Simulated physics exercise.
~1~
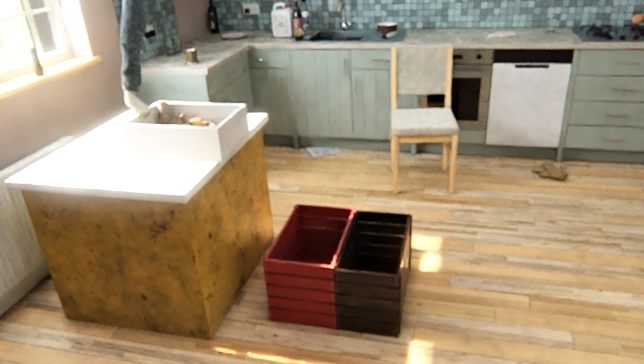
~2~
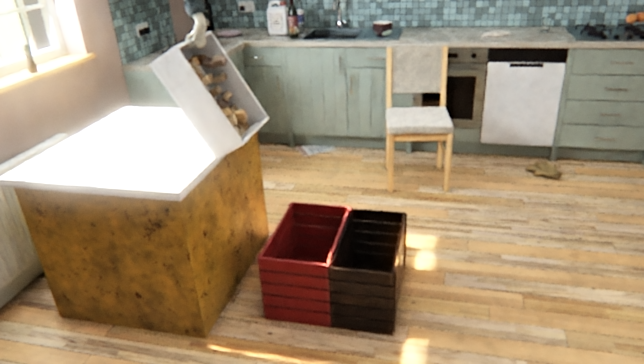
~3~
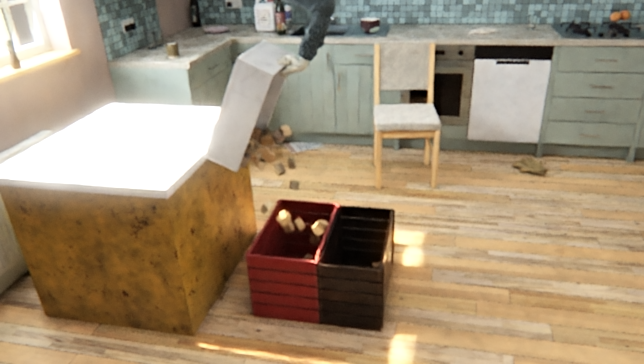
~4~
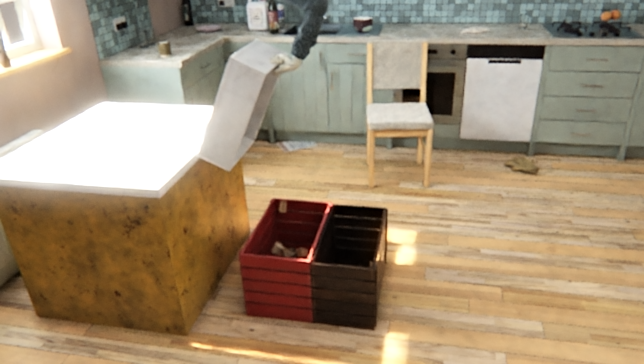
In a kitchen, a gloved hand tips a white tote, emptying blocks into a red bin.
